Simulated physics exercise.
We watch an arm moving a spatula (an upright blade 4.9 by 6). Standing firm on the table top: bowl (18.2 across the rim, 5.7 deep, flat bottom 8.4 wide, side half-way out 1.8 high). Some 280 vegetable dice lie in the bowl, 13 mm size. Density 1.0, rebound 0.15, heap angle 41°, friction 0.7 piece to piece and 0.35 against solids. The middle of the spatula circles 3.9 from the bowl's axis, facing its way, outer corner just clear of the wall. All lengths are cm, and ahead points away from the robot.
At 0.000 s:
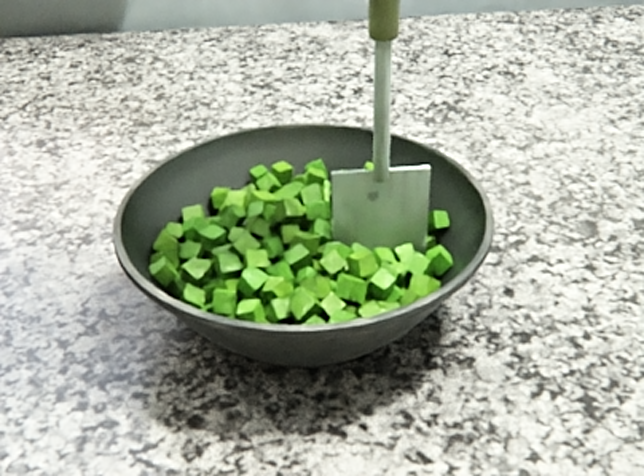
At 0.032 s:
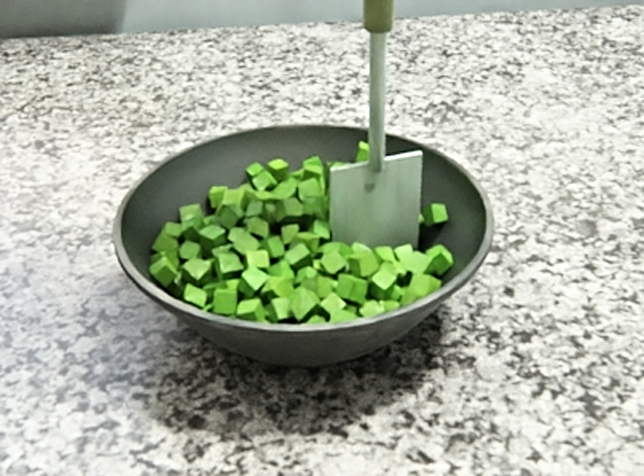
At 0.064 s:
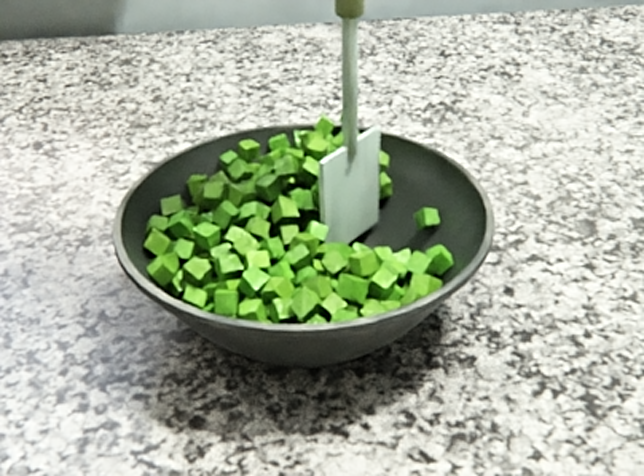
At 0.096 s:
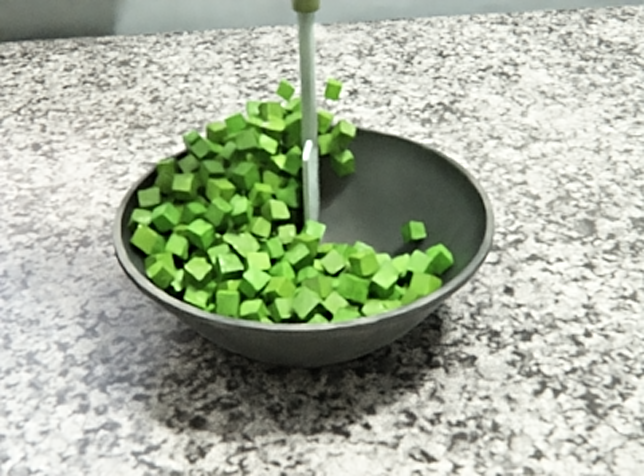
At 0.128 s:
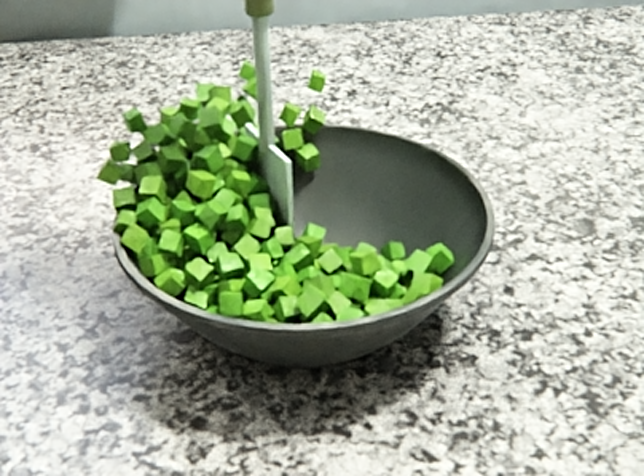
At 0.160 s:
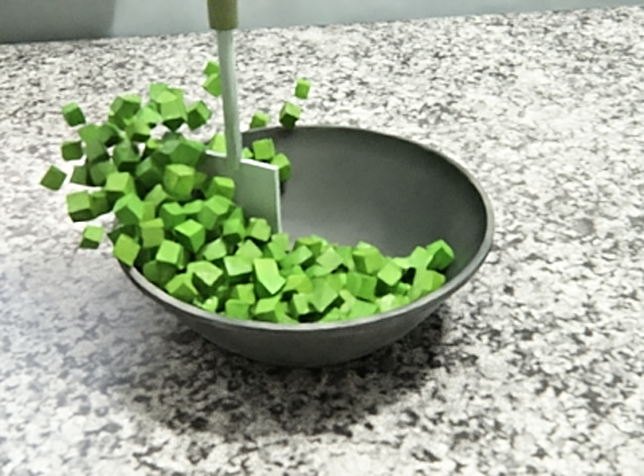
The footage shows a spatula standing in a dark bowl of green cubes on a speckled countertop, then sweeping leftward around the bowl's far side, piling the cubes up at the left and pushing some over the rim into the air.
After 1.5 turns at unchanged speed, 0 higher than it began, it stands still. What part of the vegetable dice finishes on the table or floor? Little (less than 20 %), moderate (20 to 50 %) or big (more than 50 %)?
A big share, more than 50 %, ends on the table or floor.
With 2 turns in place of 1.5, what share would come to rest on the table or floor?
It would be near 75 per cent.
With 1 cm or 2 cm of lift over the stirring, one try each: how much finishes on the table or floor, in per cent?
Some 60 and 60 per cent.
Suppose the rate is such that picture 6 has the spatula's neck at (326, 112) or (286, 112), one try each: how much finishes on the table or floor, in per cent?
Some 35 and 45 per cent.
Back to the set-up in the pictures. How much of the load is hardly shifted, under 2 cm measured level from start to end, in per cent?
About 5 per cent.
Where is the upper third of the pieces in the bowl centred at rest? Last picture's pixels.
At about (275, 321).
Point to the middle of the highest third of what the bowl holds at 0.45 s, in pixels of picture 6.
Near (282, 150).
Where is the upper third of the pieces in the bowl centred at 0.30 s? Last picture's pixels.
At about (423, 239).
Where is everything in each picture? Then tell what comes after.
The first picture shows spatula neck at (382, 143), 0° round; upper third of the load around (304, 234), from x 165 to 440, top at y 170; 283 in the bowl.
The second picture shows spatula neck at (377, 134), 13° round; upper third of the load around (302, 226), from x 165 to 440, top at y 155.
The third picture shows spatula neck at (350, 118), 46° round; upper third of the load around (282, 201), from x 155 to 440, top at y 115.
The fourth picture shows spatula neck at (309, 111), 79° round; upper third of the load around (245, 188), from x 140 to 440, top at y 90; 281 in the bowl, 2 in flight or on the tool.
The fifth picture shows spatula neck at (266, 116), 113° round; upper third of the load around (201, 173), from x 110 to 440, top at y 70; 271 in the bowl, 12 in flight or on the tool.
The sixth picture shows spatula neck at (232, 131), 146° round; upper third of the load around (161, 178), from x 55 to 440, top at y 70; 255 in the bowl, 28 in flight or on the tool.
By 0.30 s, 295° round, highest piece 10 above the table; 167 in the bowl, 46 on the table or floor, 70 in flight or on the tool.
By 0.45 s, 84° round, highest piece 10 above the table; 139 on the table or floor, 114 in the bowl, 30 in flight or on the tool.
By 0.72 s, 180° round, highest piece 5 above the table; 189 on the table or floor, 94 in the bowl.
By 1.42 s, 180° round, highest piece 5 above the table; 189 on the table or floor, 94 in the bowl.
Final count, 189 on the table or floor, 94 in the bowl. That is 67 % on the table or floor.
